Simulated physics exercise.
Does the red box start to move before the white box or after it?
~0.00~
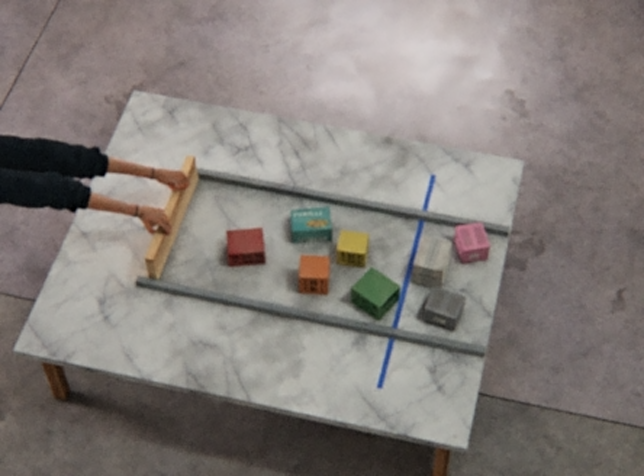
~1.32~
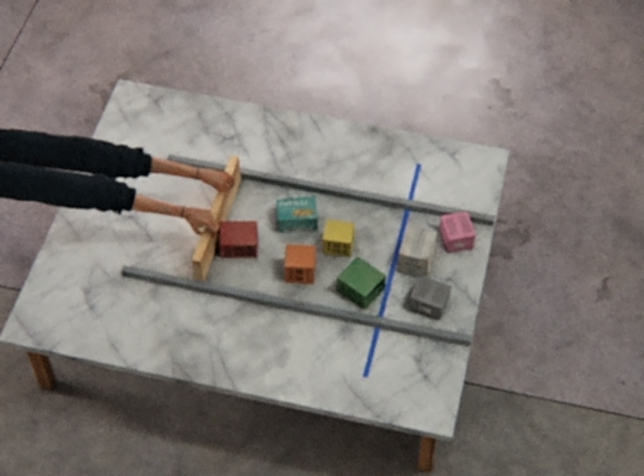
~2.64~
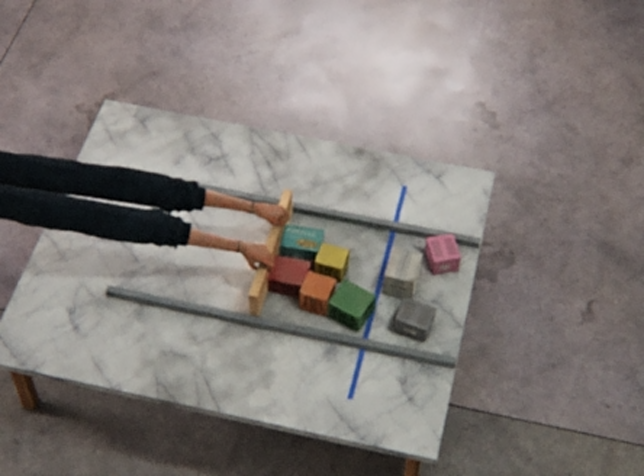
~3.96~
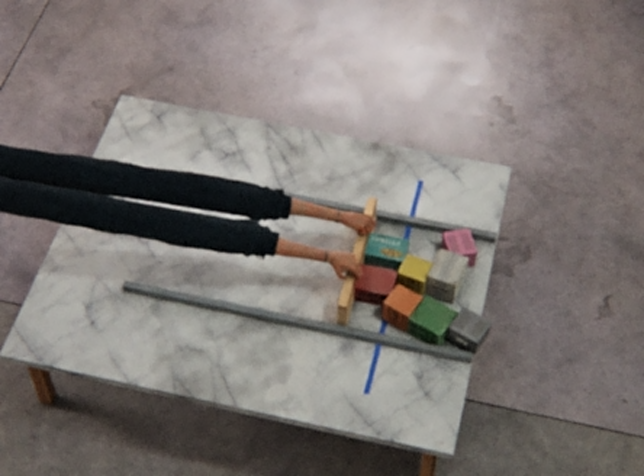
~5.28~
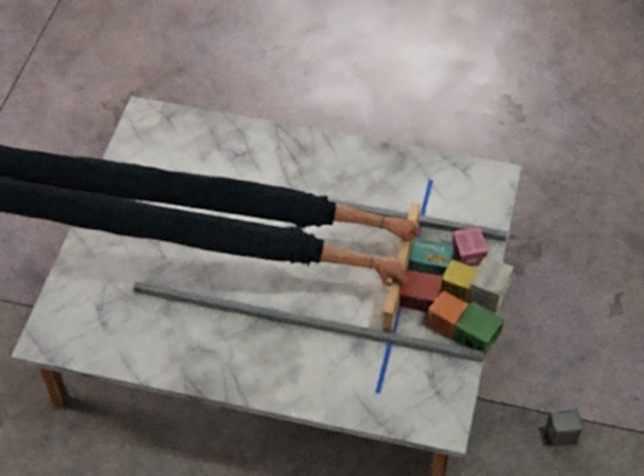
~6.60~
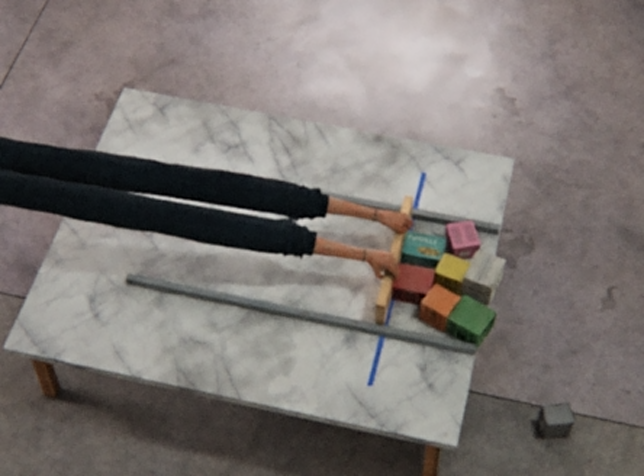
The red box starts to move before the white one. The plank is already pushing the red box along while the white box is still in its place.
